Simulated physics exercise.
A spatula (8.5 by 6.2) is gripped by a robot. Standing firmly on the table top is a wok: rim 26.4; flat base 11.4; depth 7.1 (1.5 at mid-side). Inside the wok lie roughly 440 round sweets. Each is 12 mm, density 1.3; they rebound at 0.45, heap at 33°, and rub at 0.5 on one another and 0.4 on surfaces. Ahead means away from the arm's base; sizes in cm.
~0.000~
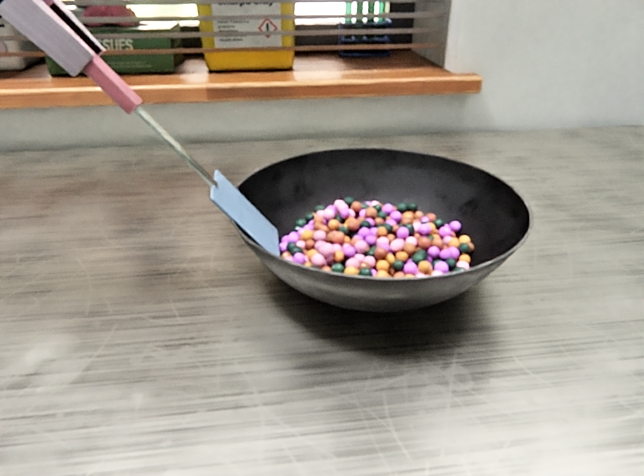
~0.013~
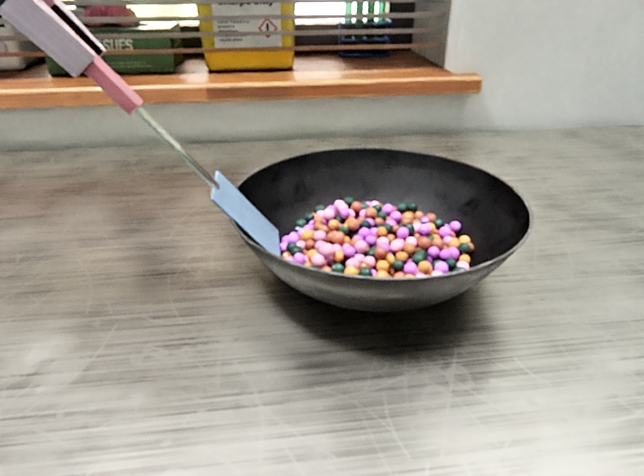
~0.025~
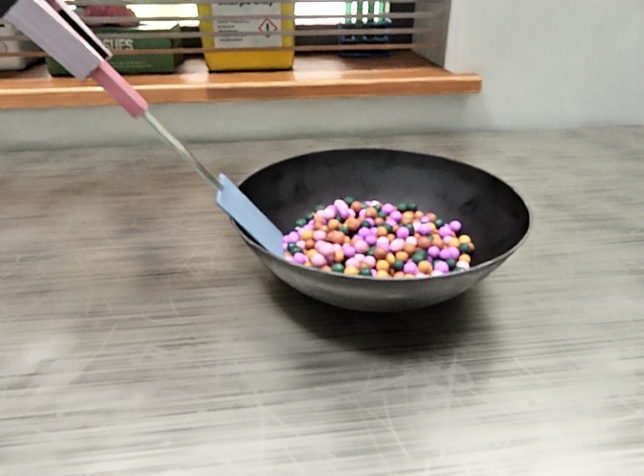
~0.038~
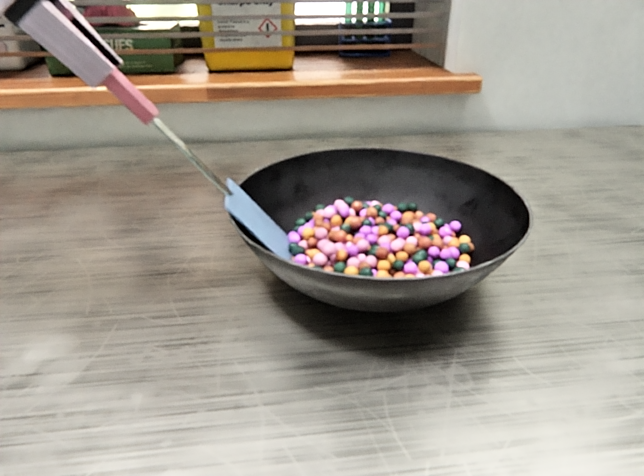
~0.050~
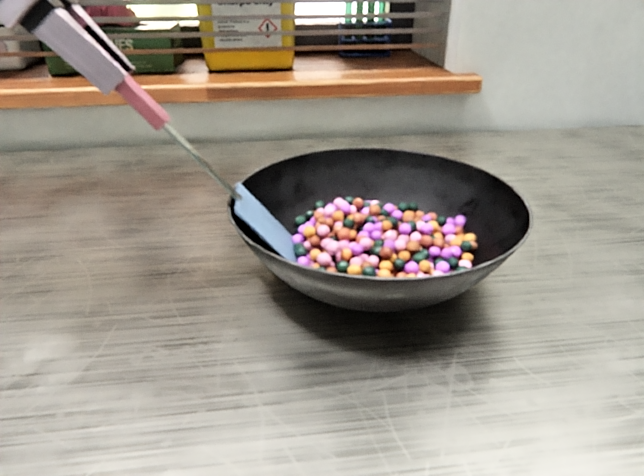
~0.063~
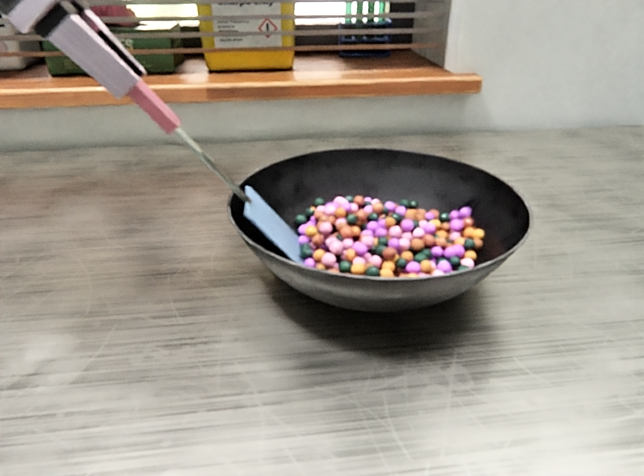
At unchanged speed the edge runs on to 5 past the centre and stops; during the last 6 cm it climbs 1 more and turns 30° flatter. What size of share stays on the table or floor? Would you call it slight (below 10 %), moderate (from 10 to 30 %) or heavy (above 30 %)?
I would call it slight.
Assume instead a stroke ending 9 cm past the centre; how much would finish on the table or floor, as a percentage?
That would be something like 0 in a hundred.
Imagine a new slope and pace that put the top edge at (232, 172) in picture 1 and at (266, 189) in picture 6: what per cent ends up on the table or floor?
Roughly 0 percent ends up there.
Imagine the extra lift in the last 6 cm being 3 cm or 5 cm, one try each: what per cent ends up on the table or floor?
0 and 0 %.
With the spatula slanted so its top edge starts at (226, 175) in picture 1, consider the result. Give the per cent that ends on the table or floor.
Around 0 percent ends up on the table or floor.
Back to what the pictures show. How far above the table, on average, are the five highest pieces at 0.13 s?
I'd put them at about 6 centimetres above the table.
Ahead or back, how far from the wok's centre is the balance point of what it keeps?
I'd put it at roughly 3.5 cm toward the front.
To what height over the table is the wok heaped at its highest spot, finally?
Some 6.5 cm above the table.
After 0.13 s, sloping 52°, highest piece 6 above the table; 435 in the wok.
After 0.19 s, sloping 39°, highest piece 7 above the table; 435 in the wok.
After 0.42 s, sloping 22°, highest piece 6 above the table; 435 in the wok.
After 1.47 s, sloping 22°, highest piece 6 above the table; 435 in the wok.
At rest, 435 in the wok. That is 0 % on the table or floor.
